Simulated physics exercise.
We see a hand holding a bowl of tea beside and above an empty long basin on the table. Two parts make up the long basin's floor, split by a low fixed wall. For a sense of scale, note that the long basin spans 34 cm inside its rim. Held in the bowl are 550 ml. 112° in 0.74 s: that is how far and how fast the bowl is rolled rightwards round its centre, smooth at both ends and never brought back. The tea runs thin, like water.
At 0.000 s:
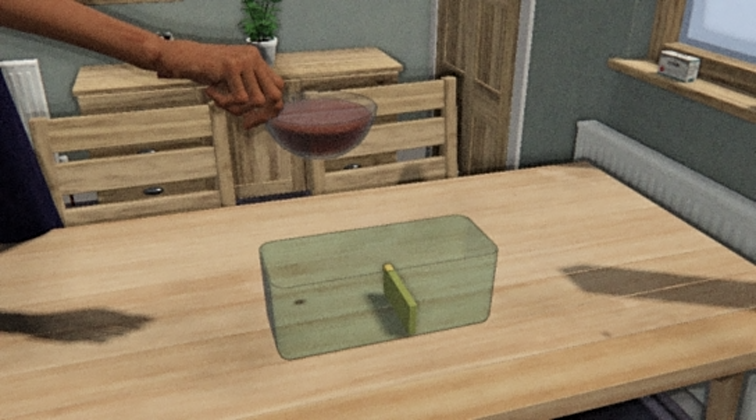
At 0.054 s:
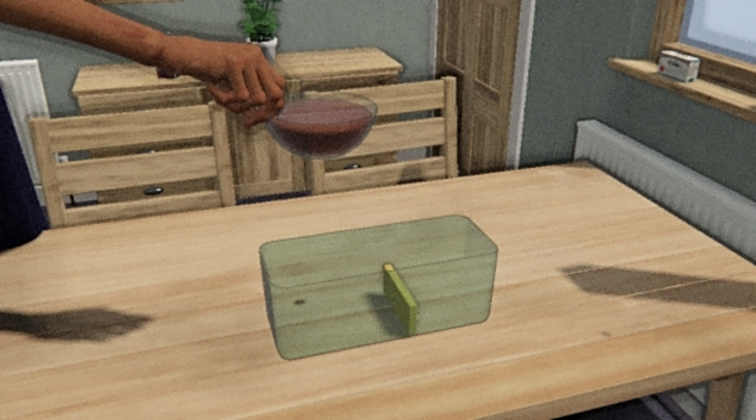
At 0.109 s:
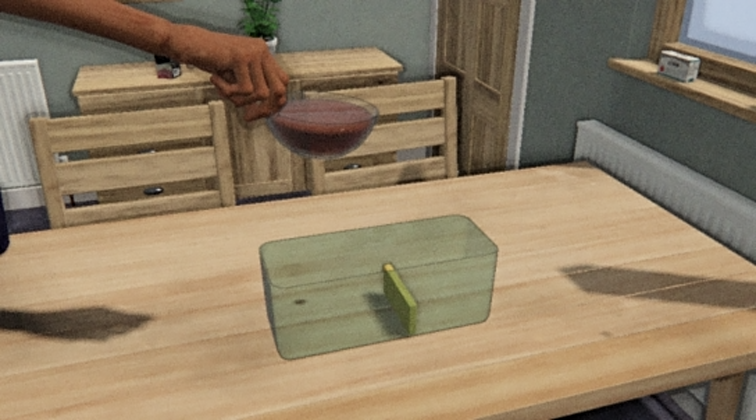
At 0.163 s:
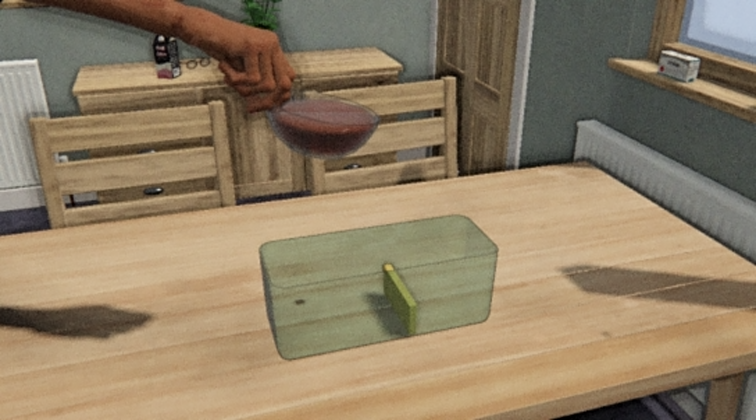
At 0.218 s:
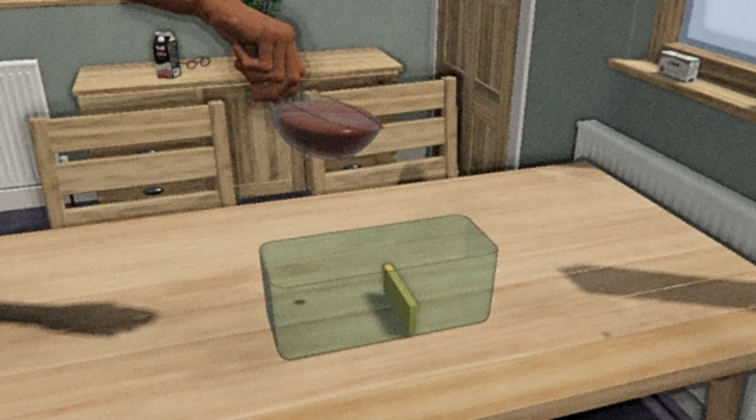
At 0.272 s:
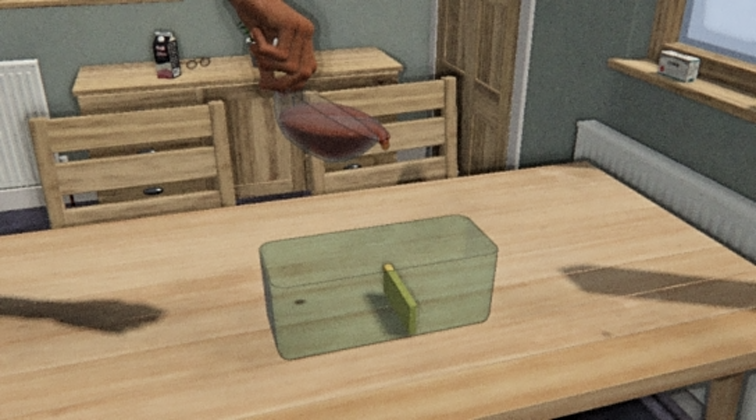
The footage shows a hand holding a clear bowl of reddish liquid above an empty, green-tinted long basin with a low dividing wall on a wooden table. The hand tilts the bowl rightwards until liquid starts passing over its rim.
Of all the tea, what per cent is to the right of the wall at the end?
I would say 68 percent.
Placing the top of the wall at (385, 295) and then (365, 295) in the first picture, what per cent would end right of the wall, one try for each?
In turn about 80 and 85 per cent.
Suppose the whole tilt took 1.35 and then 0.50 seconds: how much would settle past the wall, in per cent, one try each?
It comes to 80 per cent, and then 55 per cent.
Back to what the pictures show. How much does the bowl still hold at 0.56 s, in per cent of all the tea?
Some 4 % of it is still there.
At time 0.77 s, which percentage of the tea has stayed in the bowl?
About 0 per cent.
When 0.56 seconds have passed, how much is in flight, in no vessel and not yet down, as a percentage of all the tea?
44 per cent.
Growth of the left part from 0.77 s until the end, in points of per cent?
That amounts to roughly 4 per cent of the whole.
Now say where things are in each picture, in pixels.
In the first frame, it leans 0°; its right rim is at (374, 103); the tea meets the walls at (264, 117) and (369, 108); the long basin's rim runs from (265, 267) to (482, 233); the wall's top is at (399, 285).
In the second frame, it leans 1°; its right rim is at (374, 105); the tea meets the walls at (265, 116) and (370, 108).
In the third frame, it leans 6°; its right rim is at (375, 109); the tea meets the walls at (267, 114) and (370, 110).
In the fourth frame, it leans 13°; its right rim is at (376, 115); the tea meets the walls at (269, 113) and (373, 112).
In the fifth frame, it leans 22°; its right rim is at (377, 125); the tea meets the walls at (274, 113) and (374, 118); 3 per cent is over the edge.
In the sixth frame, it leans 33°; its right rim is at (375, 135); the tea meets the walls at (278, 117) and (364, 123); 13 per cent is over the edge.
After 0.56 s the tilt is 97° and 4 per cent is still to pour, 2 is left of the wall and 51 right of it.
After 0.77 s the tilt is 112° and 0 per cent is still to pour, 27 is left of the wall and 69 right of it.
After 1.00 s the tilt is 112° and 0 per cent is still to pour, 30 is left of the wall and 68 right of it.
After 1.24 s the tilt is 112° and 0 per cent is still to pour, 31 is left of the wall and 68 right of it.
In the end 31 per cent lies left of the wall, 68 right of it and 1 outside.
